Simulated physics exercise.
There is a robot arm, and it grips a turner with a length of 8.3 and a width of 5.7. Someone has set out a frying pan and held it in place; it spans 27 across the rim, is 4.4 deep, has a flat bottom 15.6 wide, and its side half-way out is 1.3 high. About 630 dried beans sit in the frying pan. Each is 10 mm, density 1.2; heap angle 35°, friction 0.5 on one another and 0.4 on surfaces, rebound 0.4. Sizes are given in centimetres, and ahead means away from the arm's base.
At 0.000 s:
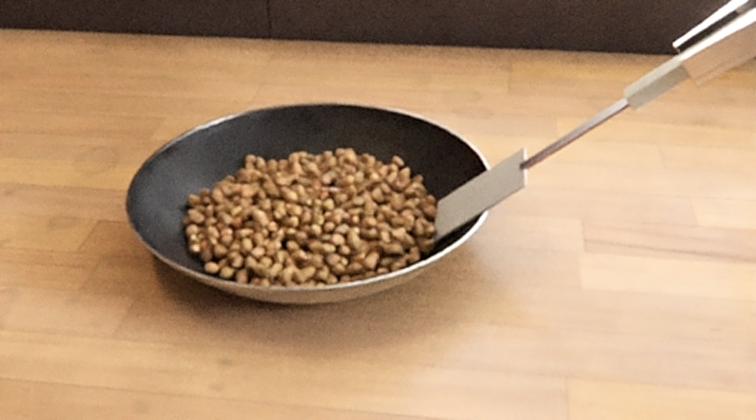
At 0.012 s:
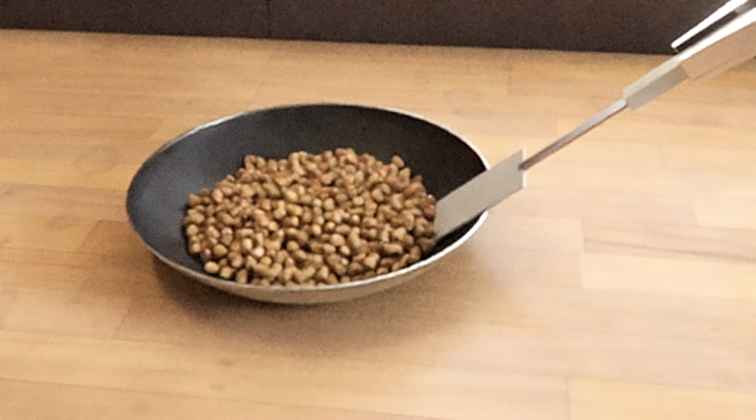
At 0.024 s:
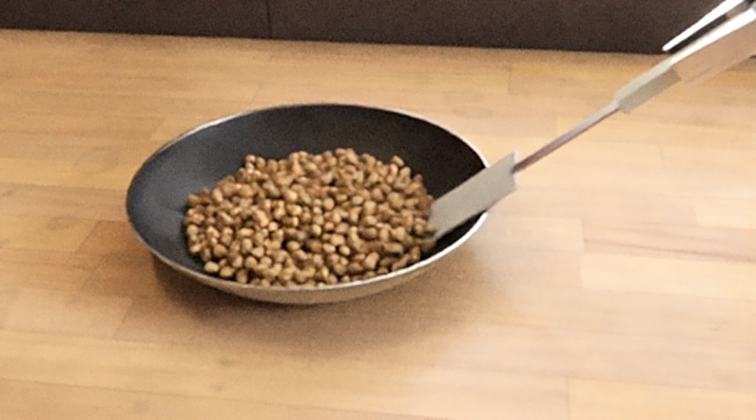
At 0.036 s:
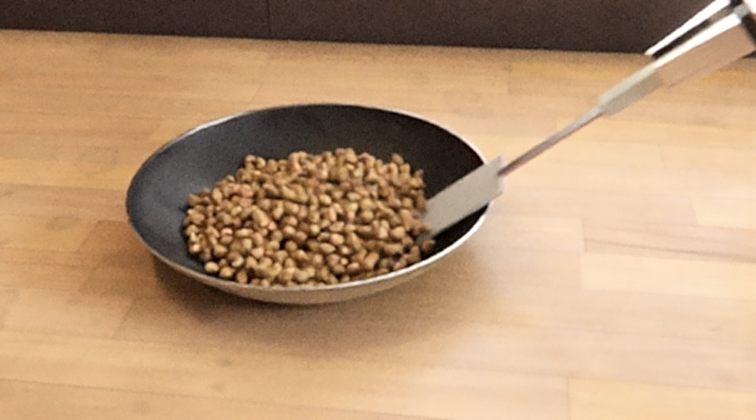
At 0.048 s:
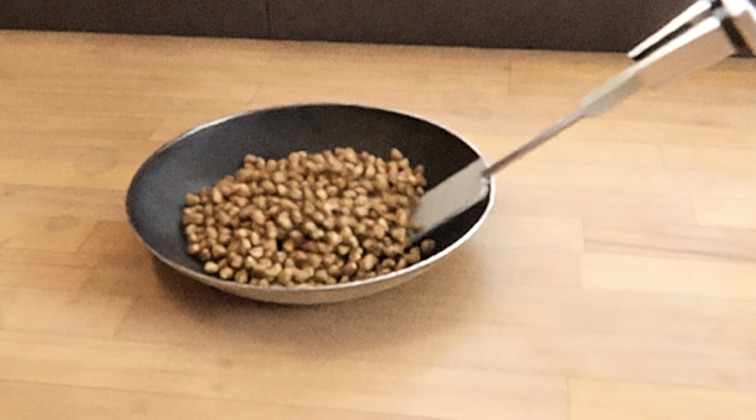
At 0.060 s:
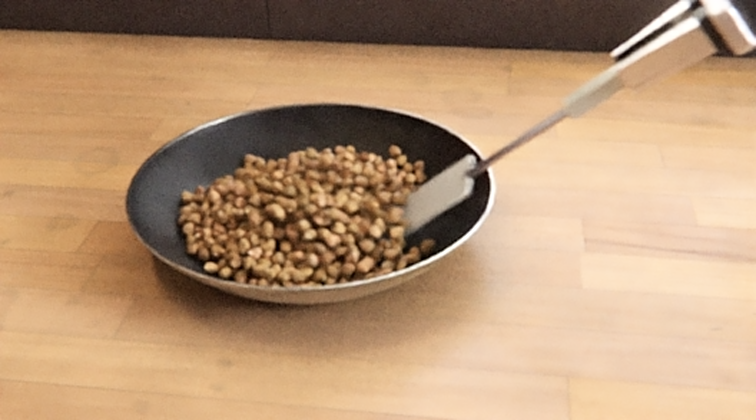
Robot arm sliding a flat turner leftward into a dark frying pan of brown beans, nudging the heap's right side slightly.
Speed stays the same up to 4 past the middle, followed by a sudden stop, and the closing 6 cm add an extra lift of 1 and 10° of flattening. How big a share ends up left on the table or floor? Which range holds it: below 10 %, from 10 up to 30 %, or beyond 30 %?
The range below 10 %.
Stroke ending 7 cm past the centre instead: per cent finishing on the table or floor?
0 %, roughly.
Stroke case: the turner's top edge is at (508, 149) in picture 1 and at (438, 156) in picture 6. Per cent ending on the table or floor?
Near 0 in a hundred.
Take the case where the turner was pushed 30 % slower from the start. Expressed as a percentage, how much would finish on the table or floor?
Then roughly 0 percent.
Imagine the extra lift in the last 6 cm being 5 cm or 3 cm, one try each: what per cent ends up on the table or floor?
Estimates, in order: 5 % then 0 %.
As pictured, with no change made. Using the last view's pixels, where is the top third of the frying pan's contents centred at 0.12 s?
(283, 200).
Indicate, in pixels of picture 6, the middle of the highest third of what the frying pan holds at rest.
Pixel position: Approx. (218, 192).
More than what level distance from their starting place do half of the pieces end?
I'd estimate close to 3 centimetres.
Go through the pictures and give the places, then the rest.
In the first frame, turner top edge at (526, 166), sloping 40°; upper third of the load around (317, 207), from x 190 to 430, top at y 155; 632 in the frying pan.
In the second frame, turner top edge at (524, 166), sloping 40°; upper third of the load around (317, 207), from x 190 to 430, top at y 155.
In the third frame, turner top edge at (517, 169), sloping 40°; upper third of the load around (317, 207), from x 190 to 430, top at y 155.
In the fourth frame, turner top edge at (503, 172), sloping 40°; upper third of the load around (323, 206), from x 190 to 430, top at y 155.
In the fifth frame, turner top edge at (487, 174), sloping 40°; upper third of the load around (321, 203), from x 190 to 425, top at y 155.
In the sixth frame, turner top edge at (470, 174), sloping 40°; upper third of the load around (316, 200), from x 185 to 425, top at y 150; 632 in the frying pan.
After 0.09 s, sloping 40°, highest piece 6 above the table; 632 in the frying pan.
After 0.12 s, sloping 36°, highest piece 6 above the table; 632 in the frying pan.
After 0.34 s, sloping 30°, highest piece 5 above the table; 632 in the frying pan.
After 1.39 s, sloping 30°, highest piece 5 above the table; 632 in the frying pan.
At rest, 632 in the frying pan. That is 0 % on the table or floor.
